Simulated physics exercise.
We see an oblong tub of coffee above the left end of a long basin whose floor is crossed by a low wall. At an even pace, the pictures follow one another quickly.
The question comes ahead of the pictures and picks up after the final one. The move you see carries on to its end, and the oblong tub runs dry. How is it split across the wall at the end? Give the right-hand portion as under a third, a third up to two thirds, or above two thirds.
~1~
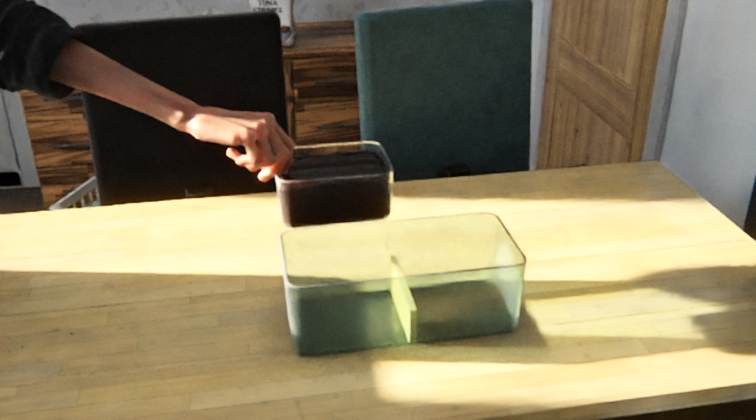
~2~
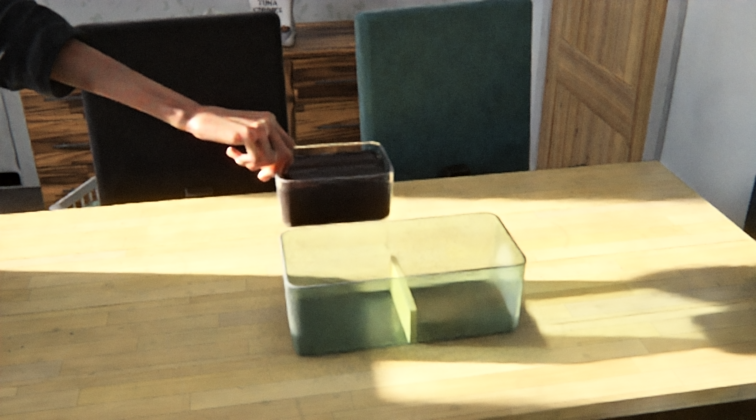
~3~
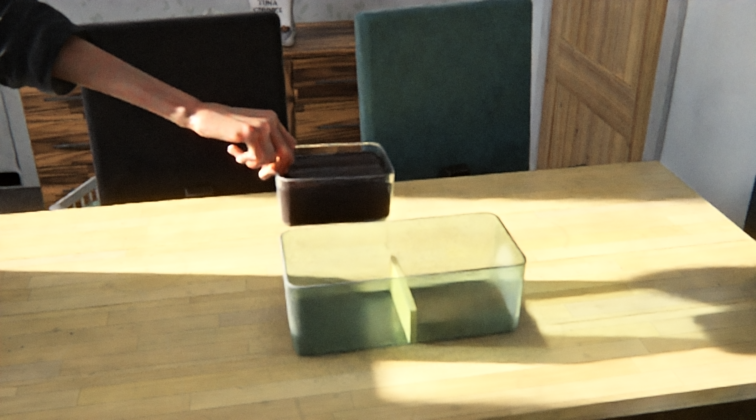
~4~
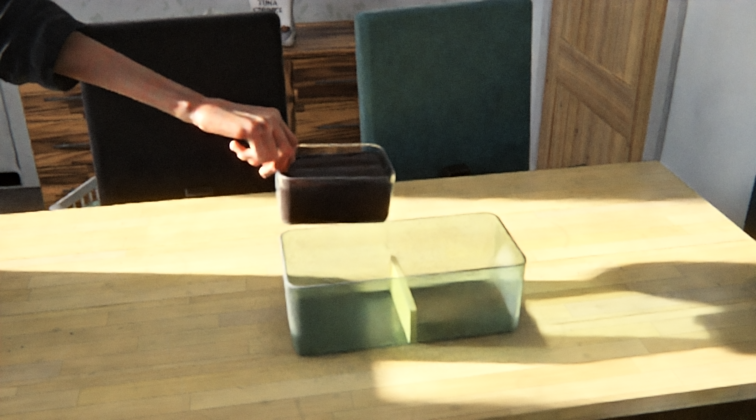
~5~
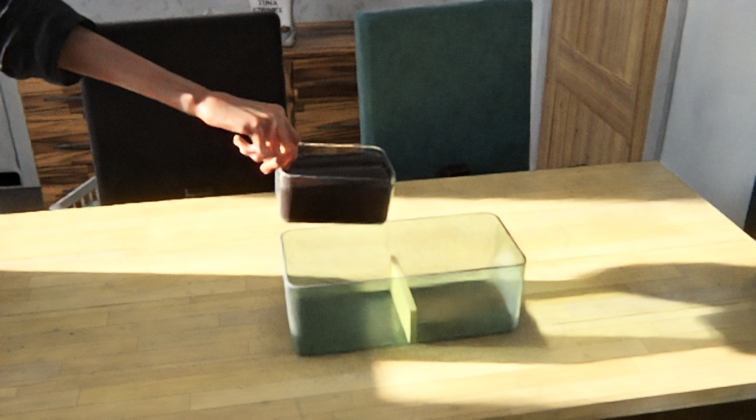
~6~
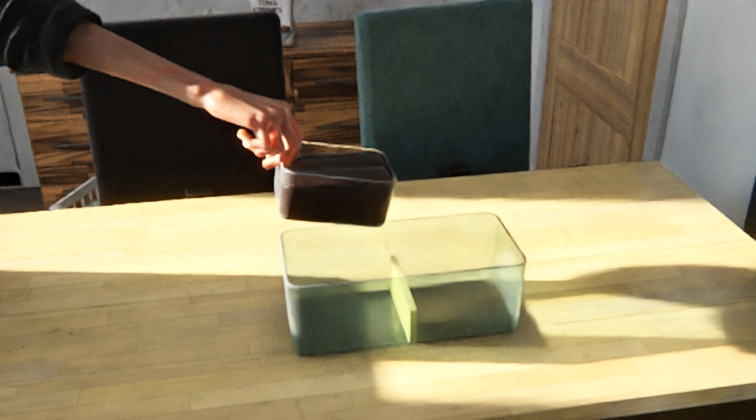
Once it settles, the part right of the wall is beyond two thirds, I'd say.
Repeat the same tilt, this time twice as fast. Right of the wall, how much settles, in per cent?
I'd say roughly 60 in every hundred ends up there.
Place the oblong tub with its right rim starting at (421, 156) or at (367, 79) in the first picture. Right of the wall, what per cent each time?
Estimate, first then second: 95 per cent and 70 per cent.
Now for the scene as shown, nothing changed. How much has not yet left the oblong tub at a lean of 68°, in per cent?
Around 45 in a hundred.
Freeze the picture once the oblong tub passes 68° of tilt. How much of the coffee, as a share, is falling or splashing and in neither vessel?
It's close to 35 per cent.
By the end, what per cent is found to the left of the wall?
I'd estimate around 20 per cent.
A moment on, the oblong tub is tipped part way and 44 per cent is still to pour, 1 is left of the wall and 20 right of it.
Next, the oblong tub is tipped right over and 8 per cent is still to pour, 11 is left of the wall and 76 right of it.
Then the oblong tub is tipped right over and 0 per cent is still to pour, 21 is left of the wall and 76 right of it.
Later the oblong tub is tipped right over and 0 per cent is still to pour, 22 is left of the wall and 77 right of it.
In the end 22 per cent lies left of the wall, 76 right of it and 2 outside.
